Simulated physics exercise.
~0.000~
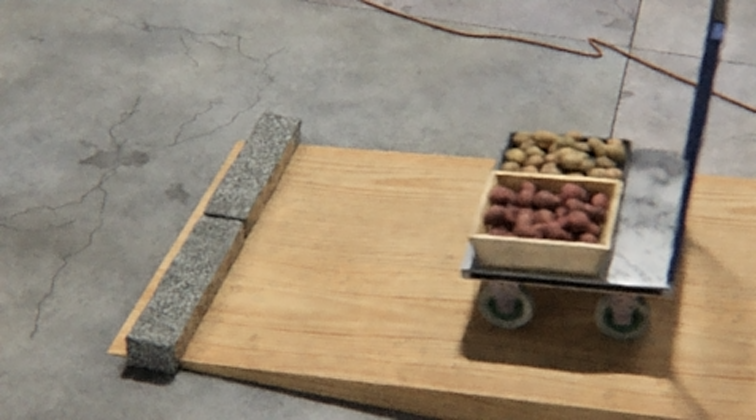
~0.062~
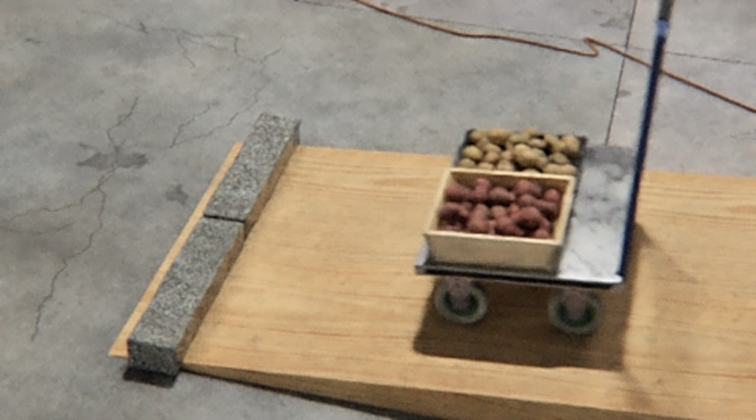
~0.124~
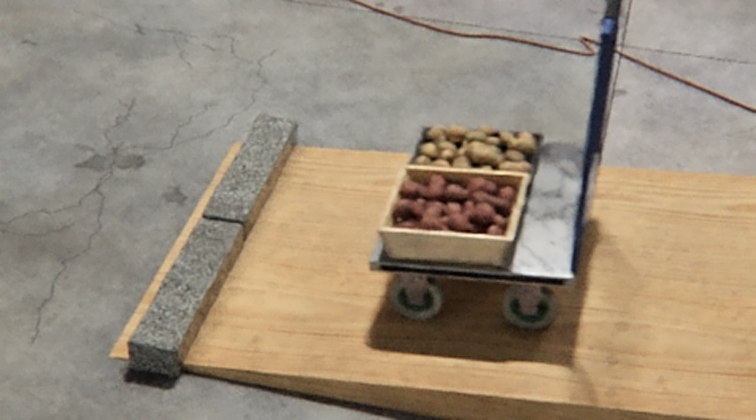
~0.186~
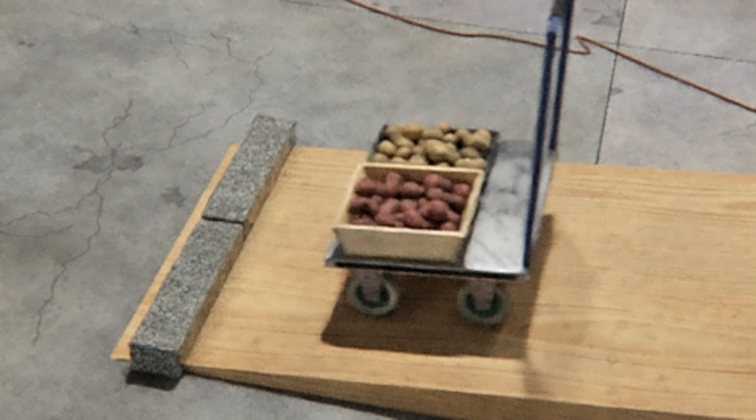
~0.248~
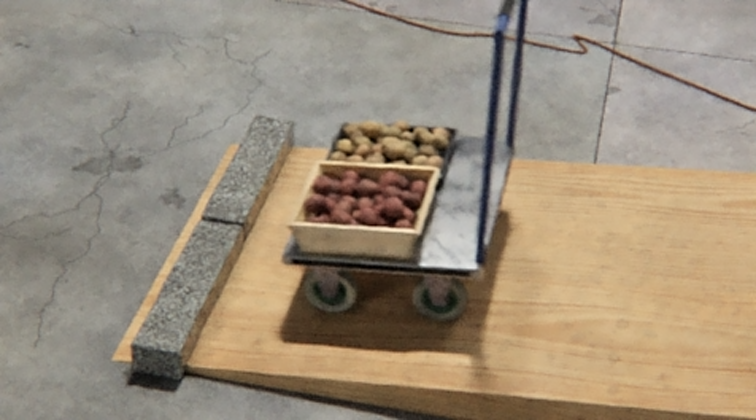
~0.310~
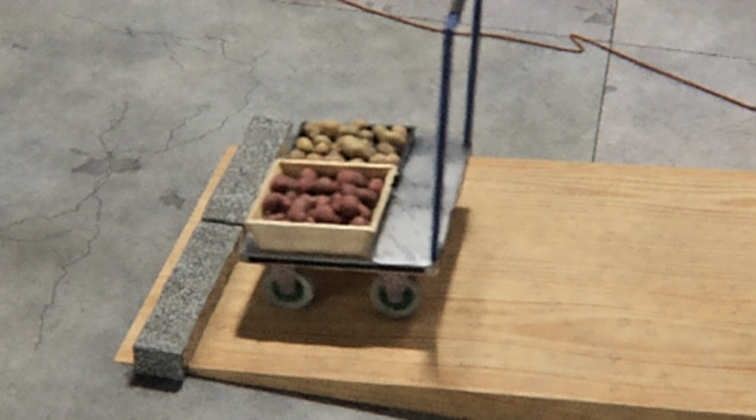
We see a flat trolley with a blue handle, carrying a wooden tote of red potatoes and a black tote of paler potatoes, roll steadily leftward down a wooden ramp, drawing close to a grey kerb.
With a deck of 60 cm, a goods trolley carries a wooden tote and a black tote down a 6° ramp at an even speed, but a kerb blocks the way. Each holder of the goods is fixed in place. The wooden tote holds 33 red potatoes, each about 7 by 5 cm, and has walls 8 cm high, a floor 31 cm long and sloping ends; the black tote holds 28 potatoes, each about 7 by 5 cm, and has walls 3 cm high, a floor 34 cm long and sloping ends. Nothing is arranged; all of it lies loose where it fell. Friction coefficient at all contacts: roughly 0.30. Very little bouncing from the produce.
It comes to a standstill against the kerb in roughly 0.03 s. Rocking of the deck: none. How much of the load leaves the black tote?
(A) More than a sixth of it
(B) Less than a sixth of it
More than a sixth of it (A).
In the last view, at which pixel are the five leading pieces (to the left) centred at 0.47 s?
Centre approx. at (237, 140) px.
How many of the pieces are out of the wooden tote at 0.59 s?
At that moment the wooden tote count out stands near 2.
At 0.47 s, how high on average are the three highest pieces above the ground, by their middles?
Close to 42 cm up.
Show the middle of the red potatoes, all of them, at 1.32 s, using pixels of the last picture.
Centred roughly at (256, 200).
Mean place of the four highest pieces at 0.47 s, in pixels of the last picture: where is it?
They are centred near pixel (245, 156).
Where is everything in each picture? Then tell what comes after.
In the first picture (each is followed by its nearest rim corner in this view), black tote (its farthest corner), (513, 133); wooden tote, (604, 247); 84 cm short of the stop; none out.
Black tote, (471, 130); wooden tote, (556, 242); 70 cm short of the stop, in the second picture.
Black tote, (428, 128); wooden tote, (508, 238); 57 cm short of the stop, in the third picture.
Black tote, (386, 125); wooden tote, (461, 234); 43 cm short of the stop, in the fourth picture.
Black tote, (345, 124); wooden tote, (415, 231); 29 cm short of the stop, in the fifth picture.
Black tote, (305, 122); wooden tote, (370, 229); 15 cm short of the stop; none out, in the sixth picture.
After 0.37 s, impact.
After 0.47 s, wooden tote 33 in, 0 out and black tote 25 in, 3 out.
After 0.59 s, wooden tote 31 in, 2 out and black tote 22 in, 6 out.
After 0.82 s, wooden tote 29 in, 4 out and black tote 18 in, 10 out.
When it is over (at 1.32 s), wooden tote 29 in, 4 out and black tote 18 in, 10 out. Asked share, 10 of 28, 36 per cent.
